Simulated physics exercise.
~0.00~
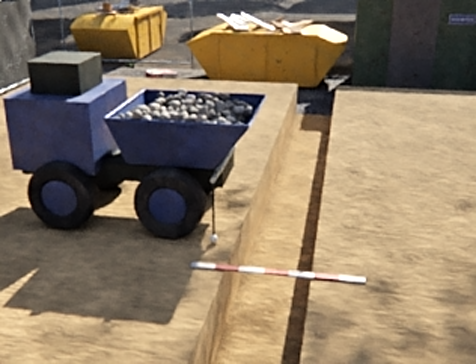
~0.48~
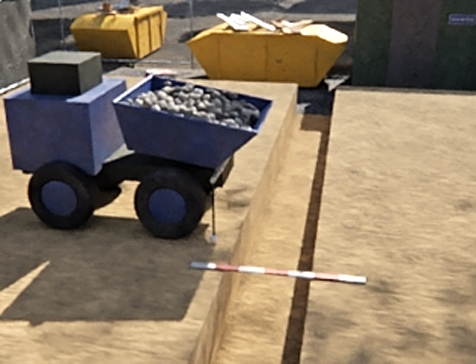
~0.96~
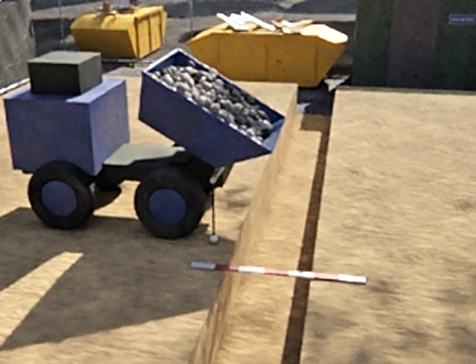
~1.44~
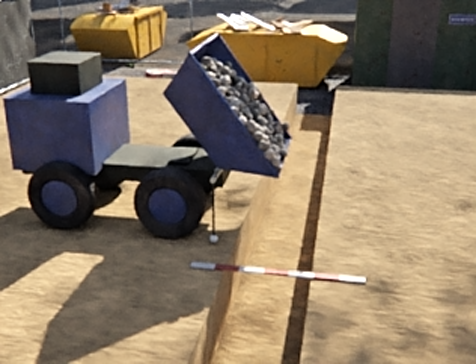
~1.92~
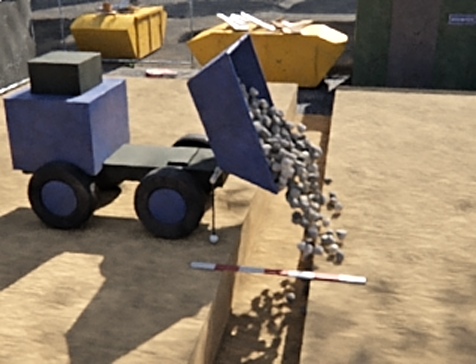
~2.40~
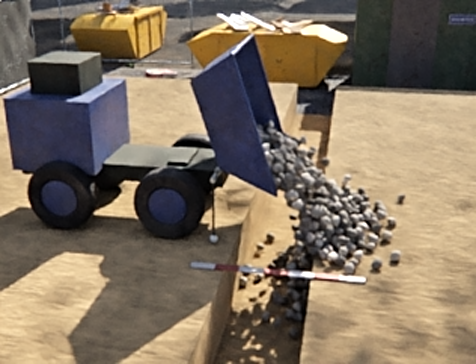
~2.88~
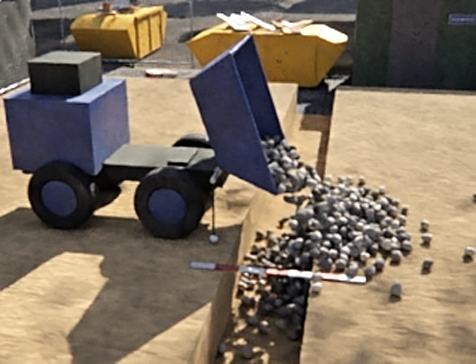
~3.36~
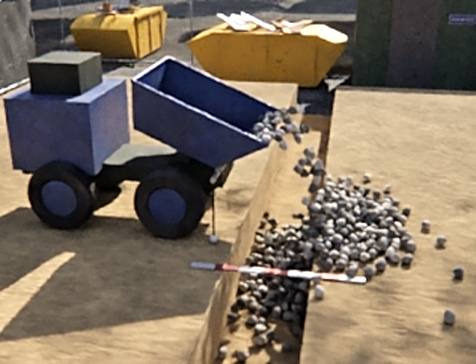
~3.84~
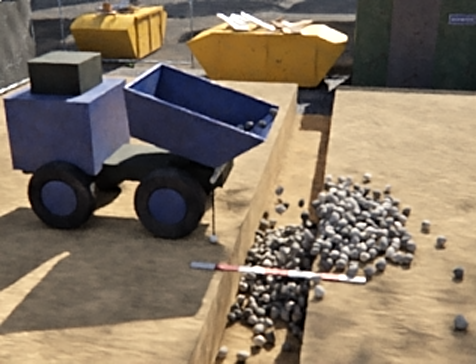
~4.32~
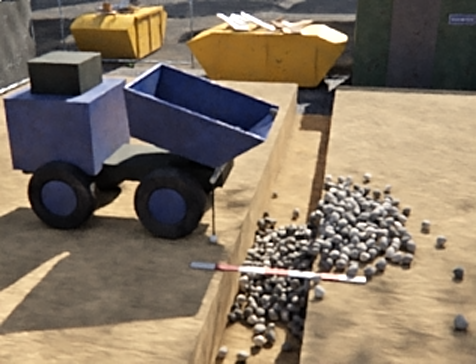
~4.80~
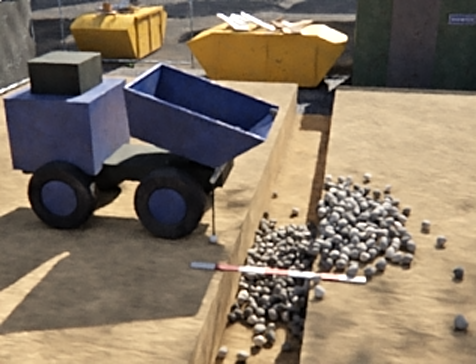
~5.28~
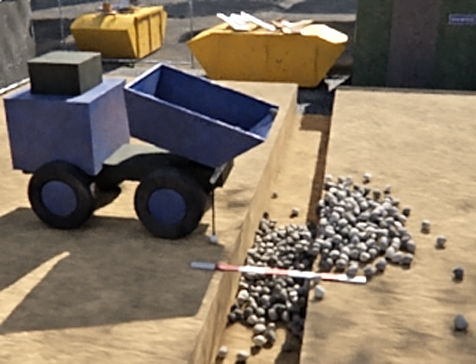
Blue site dumper tipping its skip and spilling grey cobbles into and beyond a trench, then lowering it partway and holding still.
